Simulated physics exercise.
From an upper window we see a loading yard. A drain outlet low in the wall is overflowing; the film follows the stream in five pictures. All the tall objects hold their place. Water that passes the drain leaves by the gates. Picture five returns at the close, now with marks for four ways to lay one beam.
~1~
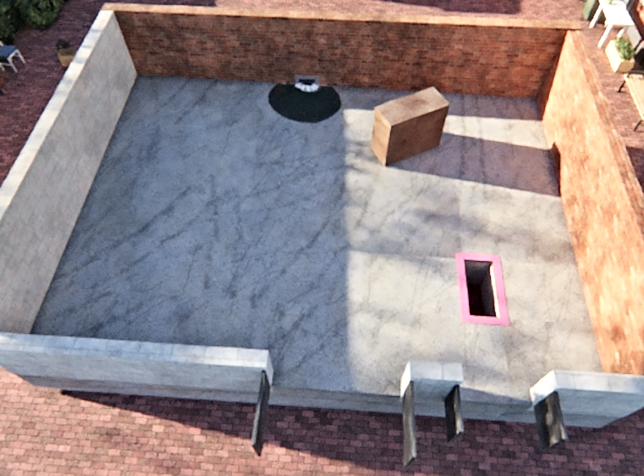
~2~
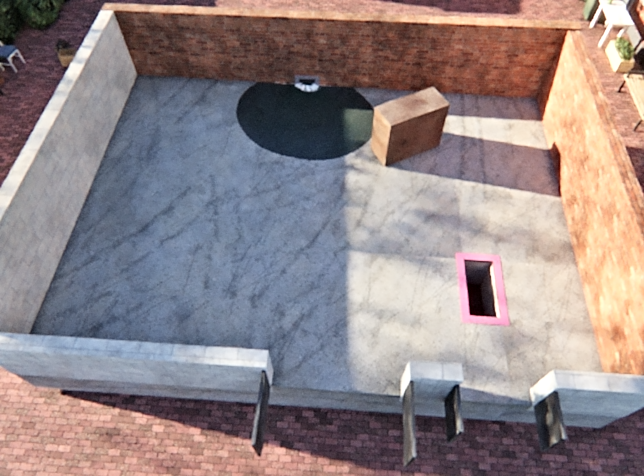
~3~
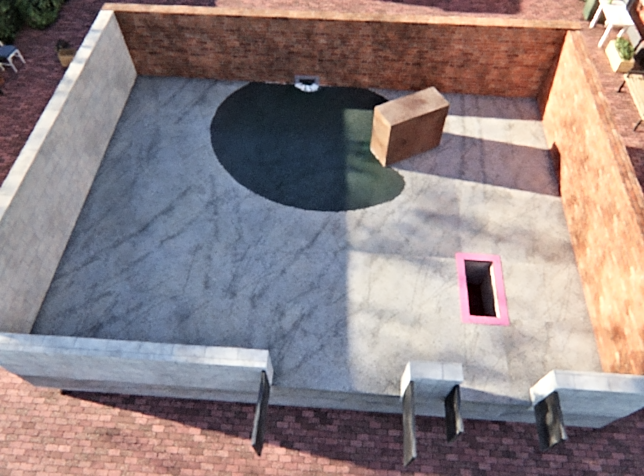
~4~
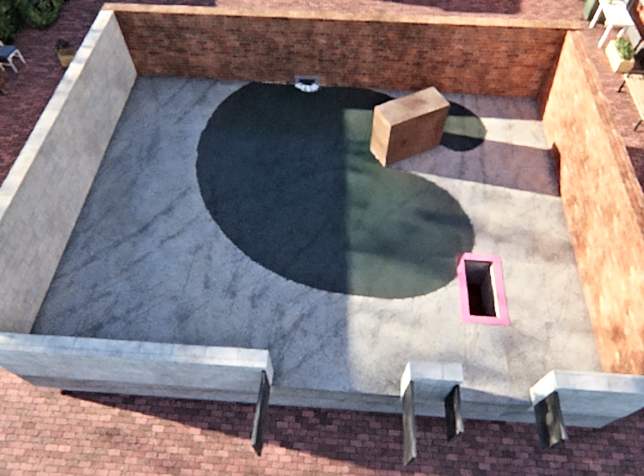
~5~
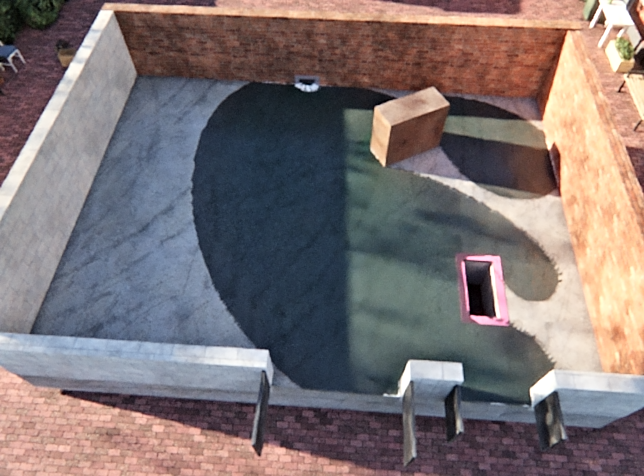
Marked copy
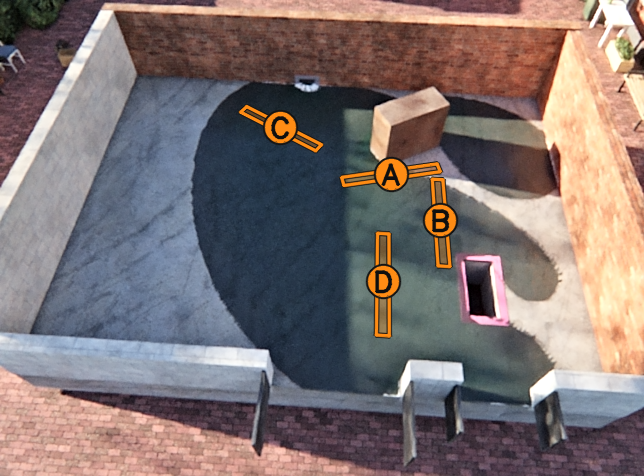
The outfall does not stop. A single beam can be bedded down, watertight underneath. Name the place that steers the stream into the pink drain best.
Take C.
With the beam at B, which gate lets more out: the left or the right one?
The right one.
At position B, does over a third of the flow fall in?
No, it does not.
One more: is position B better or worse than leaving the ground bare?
Position B is worse.
In orange, A from (342, 181) to (438, 167); B from (443, 266) to (437, 179); C from (243, 109) to (318, 147); D from (382, 335) to (383, 233).
For position A, about 21 % of the stream goes into the pink drain, about 79 % out by the gates.
For position B, about 21 % of the stream goes into the pink drain, about 78 % out by the gates.
For position C, about 40 % of the stream goes into the pink drain, about 60 % out by the gates.
For position D, about 22 % of the stream goes into the pink drain, about 77 % out by the gates.
